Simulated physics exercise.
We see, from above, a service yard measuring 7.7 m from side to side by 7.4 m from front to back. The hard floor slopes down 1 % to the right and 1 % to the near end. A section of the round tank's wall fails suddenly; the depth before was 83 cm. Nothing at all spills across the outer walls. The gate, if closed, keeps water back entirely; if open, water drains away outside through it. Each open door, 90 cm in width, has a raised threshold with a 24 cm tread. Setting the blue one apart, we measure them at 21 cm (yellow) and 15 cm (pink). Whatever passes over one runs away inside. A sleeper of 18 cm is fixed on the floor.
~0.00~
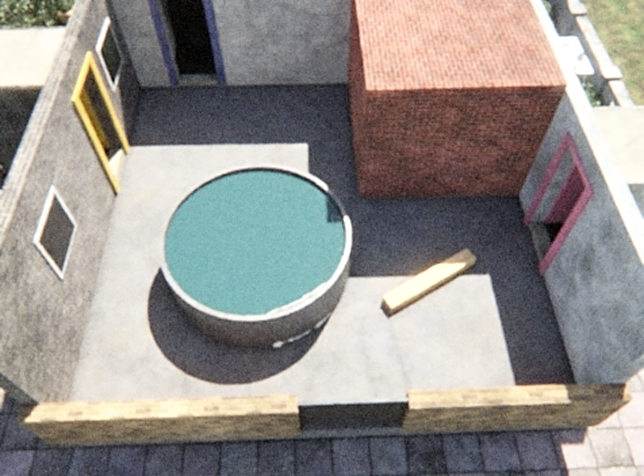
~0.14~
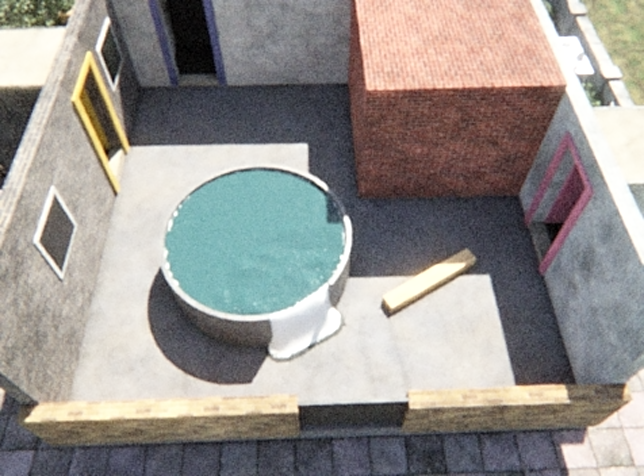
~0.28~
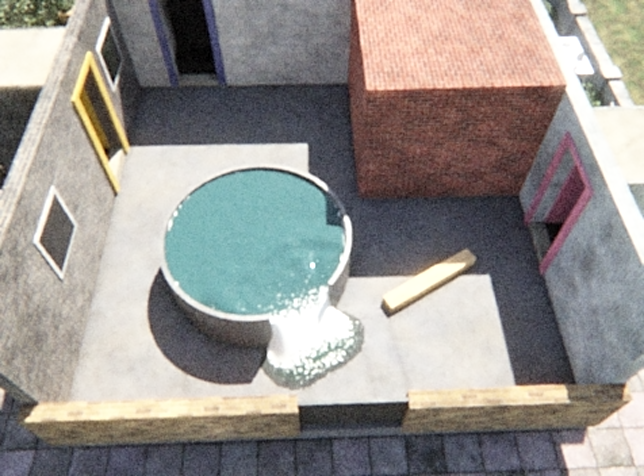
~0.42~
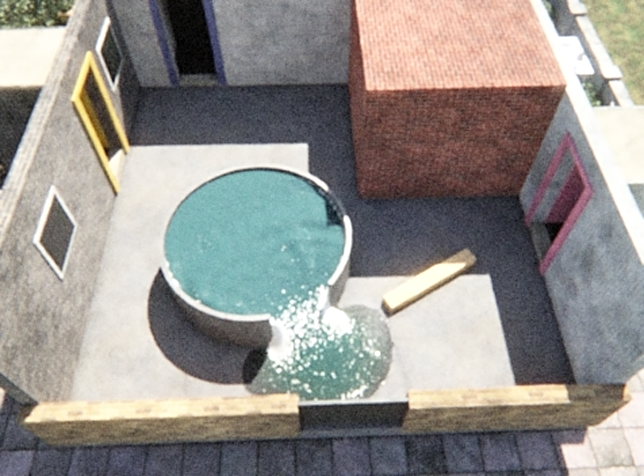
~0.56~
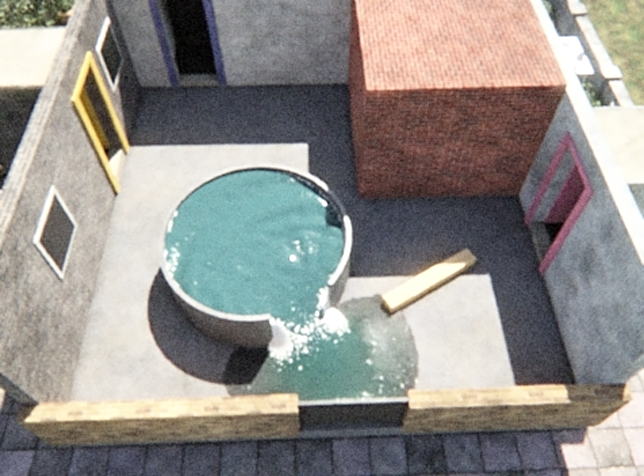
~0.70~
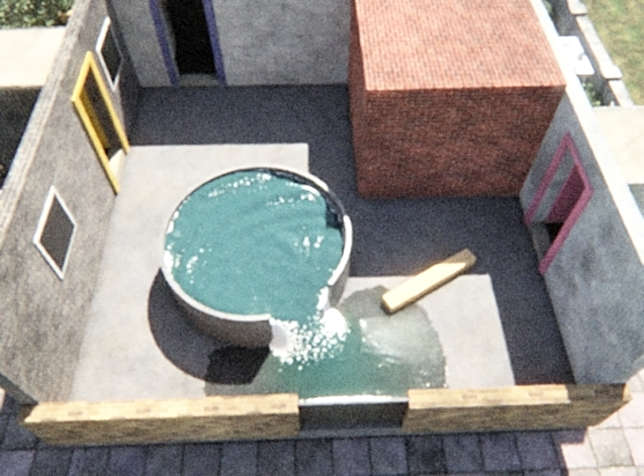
A large round tank of blue-green water stands in a walled grey yard, seen from high above by a still camera. A yellow door is on the left, a blue one at the back, a pink one on the right beyond a red brick block, and a pale beam lies near the tank. Water bursts from the tank's near side, foams across the floor to the dark front gate, and spreads rightward around the beam's near end.
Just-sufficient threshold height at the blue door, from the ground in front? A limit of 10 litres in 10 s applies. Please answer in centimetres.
At least 7.5 cm or so.
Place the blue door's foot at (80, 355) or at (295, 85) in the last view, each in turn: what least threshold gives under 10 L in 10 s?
About 16 cm for the first and 6.0 cm for the second.
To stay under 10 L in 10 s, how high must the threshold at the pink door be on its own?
Roughly 28 cm at pink.
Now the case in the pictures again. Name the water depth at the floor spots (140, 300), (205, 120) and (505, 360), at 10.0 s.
Some 9, 9 and 18 cm.
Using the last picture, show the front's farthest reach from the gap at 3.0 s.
Pixel close to (514, 199).
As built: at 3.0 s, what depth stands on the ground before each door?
In cm: Yellow 0, pink 15, blue 0.
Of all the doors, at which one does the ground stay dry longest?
The blue door comes last.
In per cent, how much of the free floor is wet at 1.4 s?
Roughly 20 percent of the floor.
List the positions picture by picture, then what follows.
In the first picture, still water, 83 cm deep, in the round tank at (256, 237); the blue door at (191, 47) is dry.
In the second picture, water pours out at (303, 320) and has run 0.3 m, to (335, 331); about 9 cm deep outside, 83 cm at the back.
In the third picture, the gap is at (303, 322), the front 0.8 m out at (302, 383); the back of the round tank holds 83 cm.
In the fourth picture, water pours out at (304, 323) and has run 1.4 m, to a hidden place; about 9 cm deep outside, 83 cm at the back.
In the fifth picture, the front is at a hidden place, 1.9 m from the gap at (304, 323); 3.8 m2 of floor is wet, 83 cm left at the back.
In the sixth picture, water pours out at (303, 322) and has run 2.3 m, to a hidden place; about 7 cm deep outside, 82 cm at the back; the blue door at (191, 47), 6.4 m from the gap, is still 6.3 m from the nearest water.
After 1.4 s water covers 20 % of the floor, deepest (58 cm) near (323, 401); it has not reached the blue door.
After 3.0 s water covers 40 % of the floor, deepest (51 cm) near (563, 405); it has not reached the blue door.
After 10.0 s water covers 100 % of the floor, deepest (28 cm) near (539, 406); 10 cm at the blue door, 0 litres in over its 13 cm threshold.
At the blue door as built, the water arrived by 6.5 s and peaked near 11 cm at 7.6 s.
Run again over the same 10 s with other heights there, 14 litres in over 7 cm, 5 litres over 8.5 cm. The limit of 10 litres is kept from about 7.5 cm up.
